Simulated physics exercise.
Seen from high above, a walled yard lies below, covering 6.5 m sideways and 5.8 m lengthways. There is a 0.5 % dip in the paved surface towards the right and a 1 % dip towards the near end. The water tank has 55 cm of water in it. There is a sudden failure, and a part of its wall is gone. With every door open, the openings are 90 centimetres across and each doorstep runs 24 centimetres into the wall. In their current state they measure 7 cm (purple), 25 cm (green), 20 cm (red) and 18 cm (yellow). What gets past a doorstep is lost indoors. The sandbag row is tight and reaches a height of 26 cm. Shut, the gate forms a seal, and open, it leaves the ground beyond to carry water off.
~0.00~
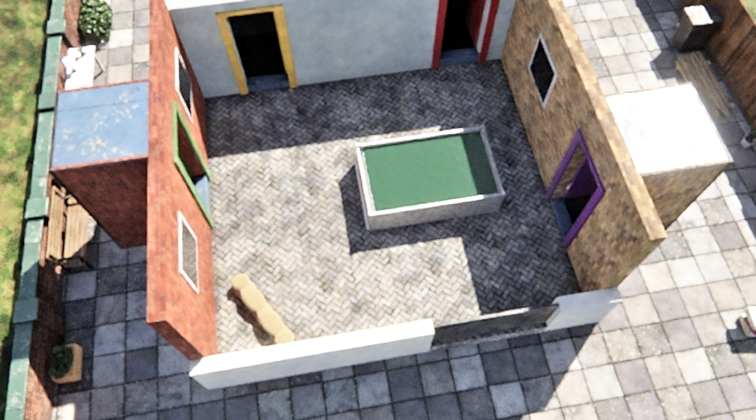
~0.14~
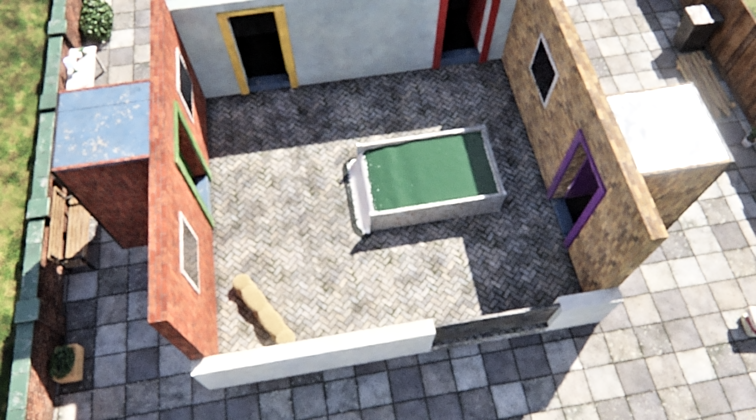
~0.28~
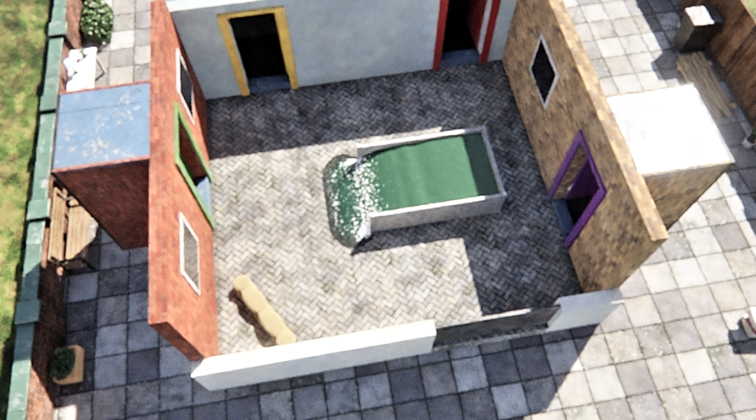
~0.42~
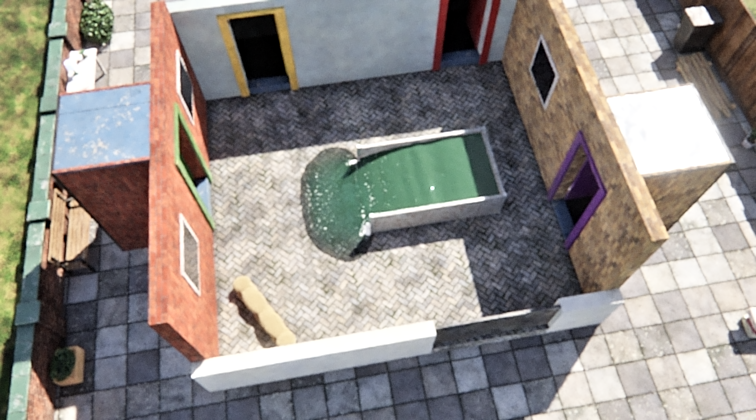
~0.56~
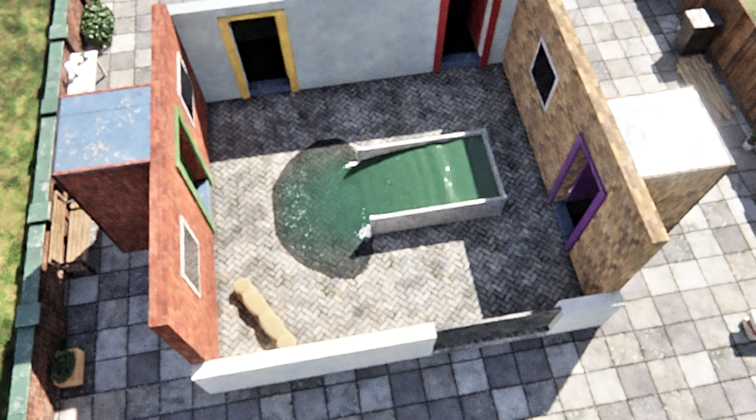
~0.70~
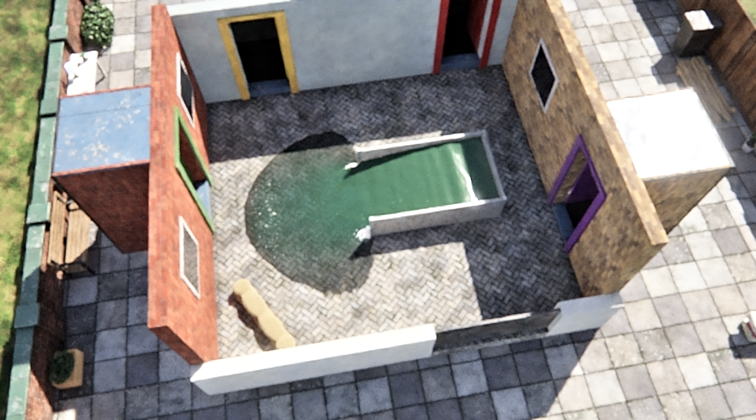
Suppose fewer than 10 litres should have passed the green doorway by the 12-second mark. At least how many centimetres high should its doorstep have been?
I would say at least 21 cm.
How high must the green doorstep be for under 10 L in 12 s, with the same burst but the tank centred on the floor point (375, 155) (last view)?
Close to 26 cm would do it.
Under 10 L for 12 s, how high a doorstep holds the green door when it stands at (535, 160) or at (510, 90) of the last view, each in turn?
Minimums: About 6.0 cm and 7.0 cm.
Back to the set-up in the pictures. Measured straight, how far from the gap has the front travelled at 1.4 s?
I make it some 3.4 m.
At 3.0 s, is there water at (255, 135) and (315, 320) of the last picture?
First soaked, then soaked.
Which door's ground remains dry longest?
The purple one comes last.
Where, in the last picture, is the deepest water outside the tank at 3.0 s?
Look close to (207, 111).
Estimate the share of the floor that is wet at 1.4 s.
Approximately 30 % of it.
After 1.4 s water covers 30 % of the floor, deepest (26 cm) near (213, 232); 23 cm at the green door, 0 litres in over its 25 cm doorstep.
After 3.0 s water covers 40 % of the floor, deepest (29 cm) near (207, 111); 22 cm at the green door, 0 litres in over its 25 cm doorstep.
After 12.0 s water covers 95 % of the floor, deepest (15 cm) near (578, 313); 3 cm at the green door, 0 litres in over its 25 cm doorstep.
At the green door as built, the water arrived by 1.0 s and peaked near 26 cm at 2.4 s.
Run again over the same 12 s with other heights there, 39 litres in over 17.5 cm, 1 litre over 24 cm. The limit of 10 litres is kept from about 21 cm up.
